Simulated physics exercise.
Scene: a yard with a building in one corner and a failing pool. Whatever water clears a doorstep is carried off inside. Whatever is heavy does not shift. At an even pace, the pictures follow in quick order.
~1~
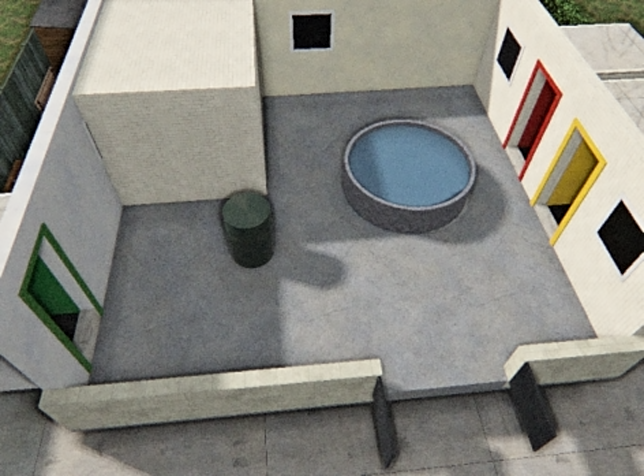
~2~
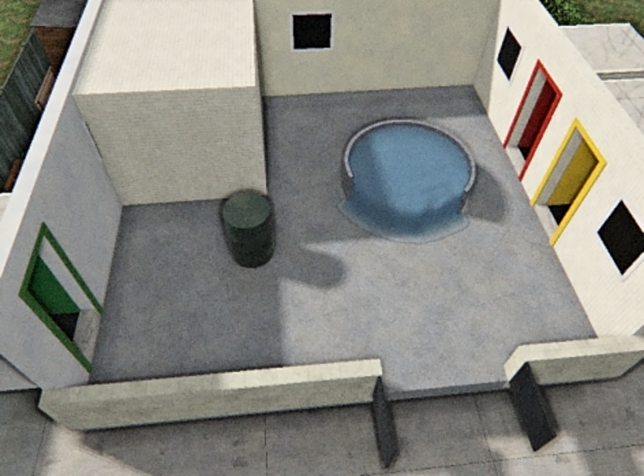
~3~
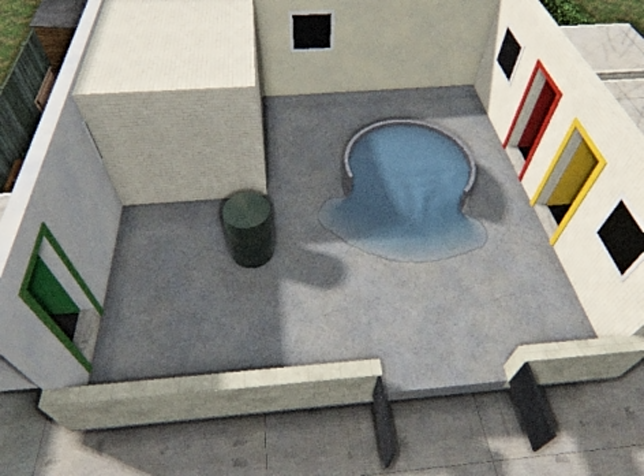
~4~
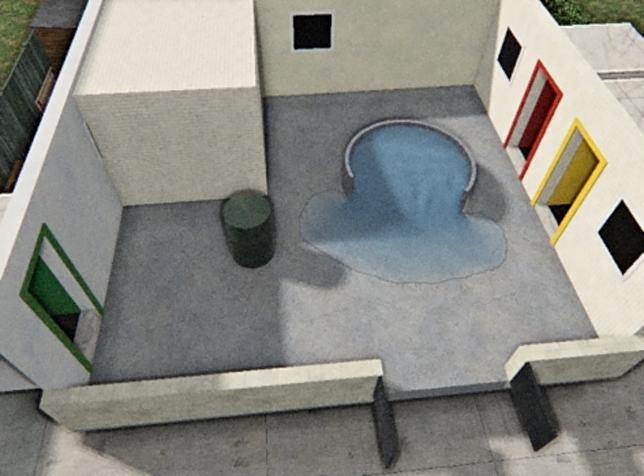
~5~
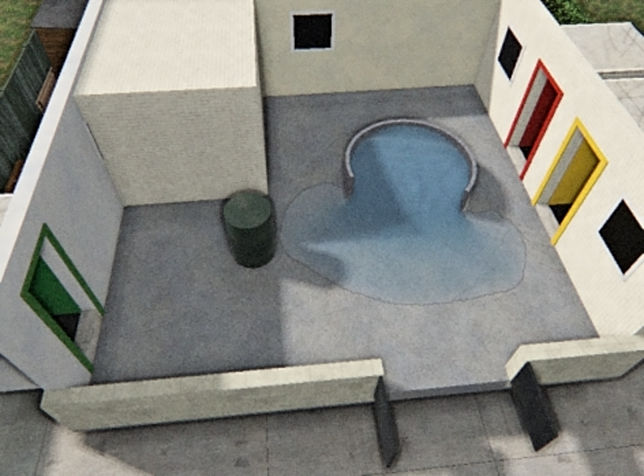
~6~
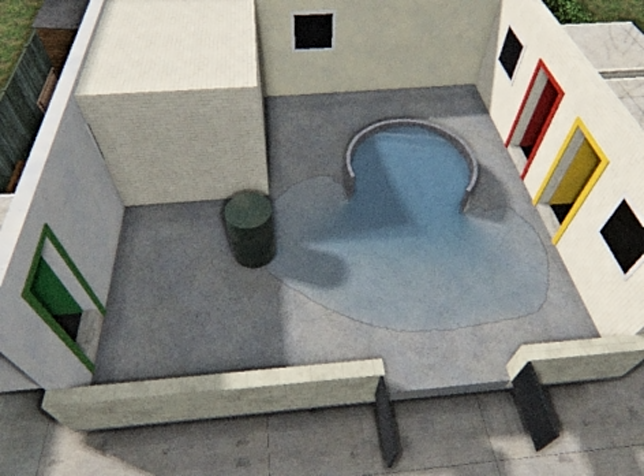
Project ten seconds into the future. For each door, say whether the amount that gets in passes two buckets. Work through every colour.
One by one: The red door will not go over two buckets; the yellow door will not go over two buckets; the green door will not go over two buckets.
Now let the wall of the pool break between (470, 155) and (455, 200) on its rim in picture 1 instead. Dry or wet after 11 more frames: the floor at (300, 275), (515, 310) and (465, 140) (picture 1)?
In turn: Untouched, swamped, swamped.
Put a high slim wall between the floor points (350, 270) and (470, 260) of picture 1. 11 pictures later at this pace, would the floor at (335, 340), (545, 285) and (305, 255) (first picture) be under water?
Taking the points in order - unwetted, wetted, wetted.
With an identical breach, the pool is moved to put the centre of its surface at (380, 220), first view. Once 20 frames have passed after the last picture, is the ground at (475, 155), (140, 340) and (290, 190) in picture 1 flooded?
So, in the order given, I'd say unaffected, soaked through, unaffected.
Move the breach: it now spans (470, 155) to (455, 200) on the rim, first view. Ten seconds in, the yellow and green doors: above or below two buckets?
Note: Yellow crosses the line, green misses the line.
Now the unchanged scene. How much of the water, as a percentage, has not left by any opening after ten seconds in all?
My reading is around 62 percent.
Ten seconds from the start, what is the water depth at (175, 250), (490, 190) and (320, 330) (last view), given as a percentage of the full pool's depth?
Some 14, 4 and 6 in a hundred.
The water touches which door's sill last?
Observed: The red door.
A moment on, water covers 45 % of the floor; the red door not reached, the yellow door wet at the sill, nothing in, the green door not reached.
Next, water covers 50 % of the floor; the red door not reached, the yellow door wet at the sill, nothing in, the green door not reached.
Then, water covers 50 % of the floor; the red door not reached, the yellow door wet at the sill, nothing in, the green door wet at the sill, nothing in.
Later, water covers 65 % of the floor; the red door wet at the sill, nothing in, the yellow door wet at the sill, nothing in, the green door wet at the sill, nothing in.
In the end, water covers 75 % of the floor; the red door wet at the sill, nothing in, the yellow door wet at the sill, nothing in, the green door wet at the sill, nothing in.
